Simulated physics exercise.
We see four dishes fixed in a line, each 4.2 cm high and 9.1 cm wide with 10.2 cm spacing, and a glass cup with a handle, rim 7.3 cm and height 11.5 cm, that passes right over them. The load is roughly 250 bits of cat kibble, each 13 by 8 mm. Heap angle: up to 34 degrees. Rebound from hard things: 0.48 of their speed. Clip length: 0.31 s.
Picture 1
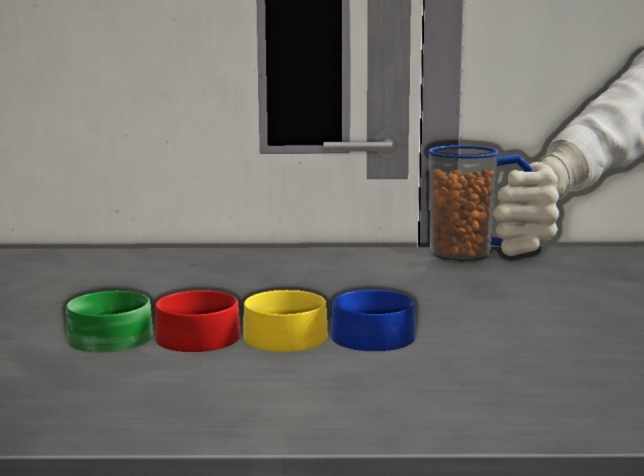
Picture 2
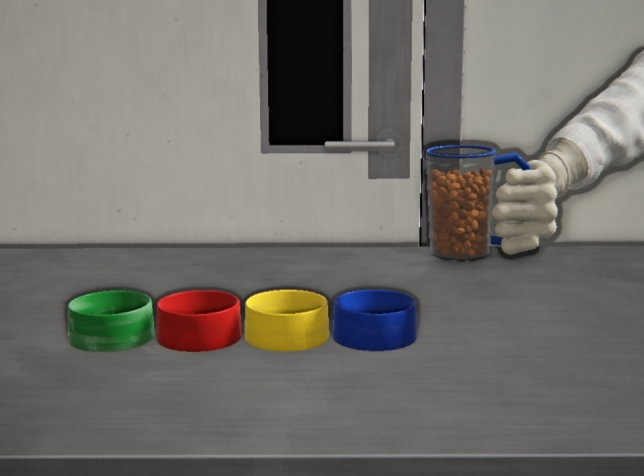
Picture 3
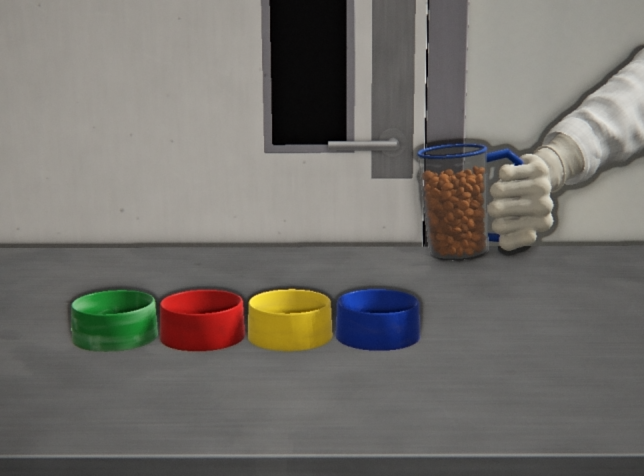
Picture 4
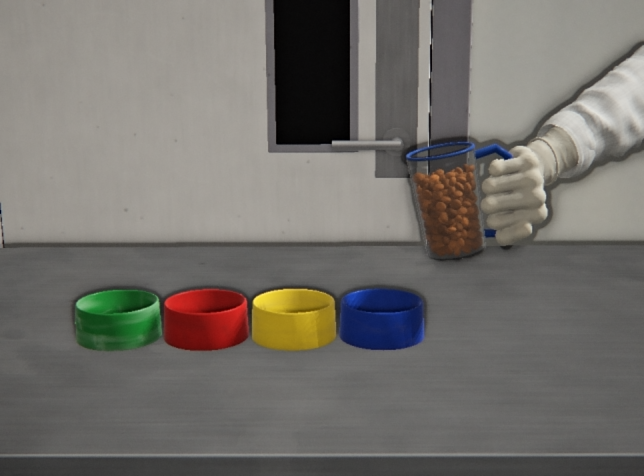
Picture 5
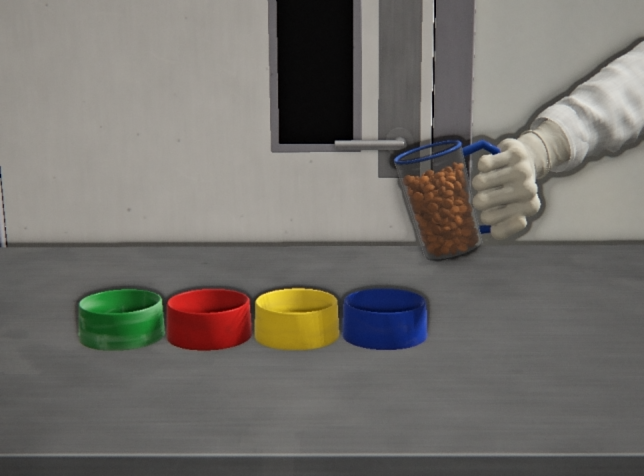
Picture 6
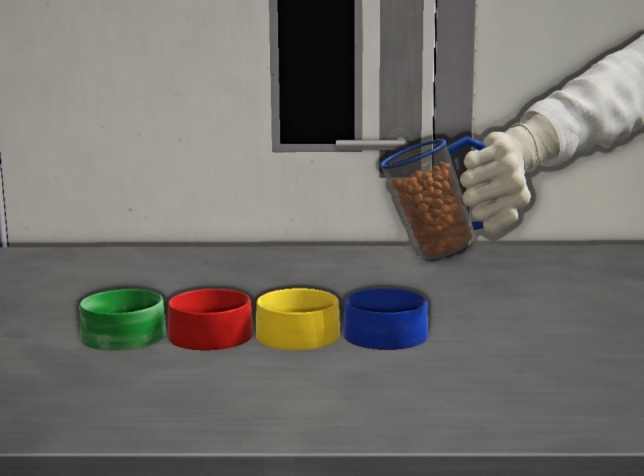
On a gray counter with green, red, yellow and blue dishes in a row, a gloved hand held a clear cup of brown kibble upright, then moved it slightly left while tilting it toward the dishes.
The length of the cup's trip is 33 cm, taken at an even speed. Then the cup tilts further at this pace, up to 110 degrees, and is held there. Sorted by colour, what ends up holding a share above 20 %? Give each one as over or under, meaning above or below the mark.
Red: Under, blue: Under, green: Over, yellow: Under, counter: Under.
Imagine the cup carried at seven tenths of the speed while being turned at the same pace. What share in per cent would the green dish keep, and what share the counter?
Green: 30; counter: 10.
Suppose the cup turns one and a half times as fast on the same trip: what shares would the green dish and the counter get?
Green: 40, counter: 10.
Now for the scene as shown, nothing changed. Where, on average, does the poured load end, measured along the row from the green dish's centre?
Offset from the dish centre: About 1 cm, right side.
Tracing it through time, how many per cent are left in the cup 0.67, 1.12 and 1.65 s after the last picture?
About 100, 85, 35 per cent.
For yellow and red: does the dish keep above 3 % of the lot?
As for yellow, not so, and as for red, correct.
Then, 0.67 s after the last picture, tilt 78 degrees; cup holds 100 %.
Then, 1.12 s after the last picture, tilt 110 degrees; cup holds 85 %, red 10 %.
Then, 1.65 s after the last picture, tilt 110 degrees; cup holds 35 %, red 10 %, green 45 %.
In the end, red 10 %, blue 0 %, green 75 %, yellow 0 %, counter 5 %, cup 5 %.
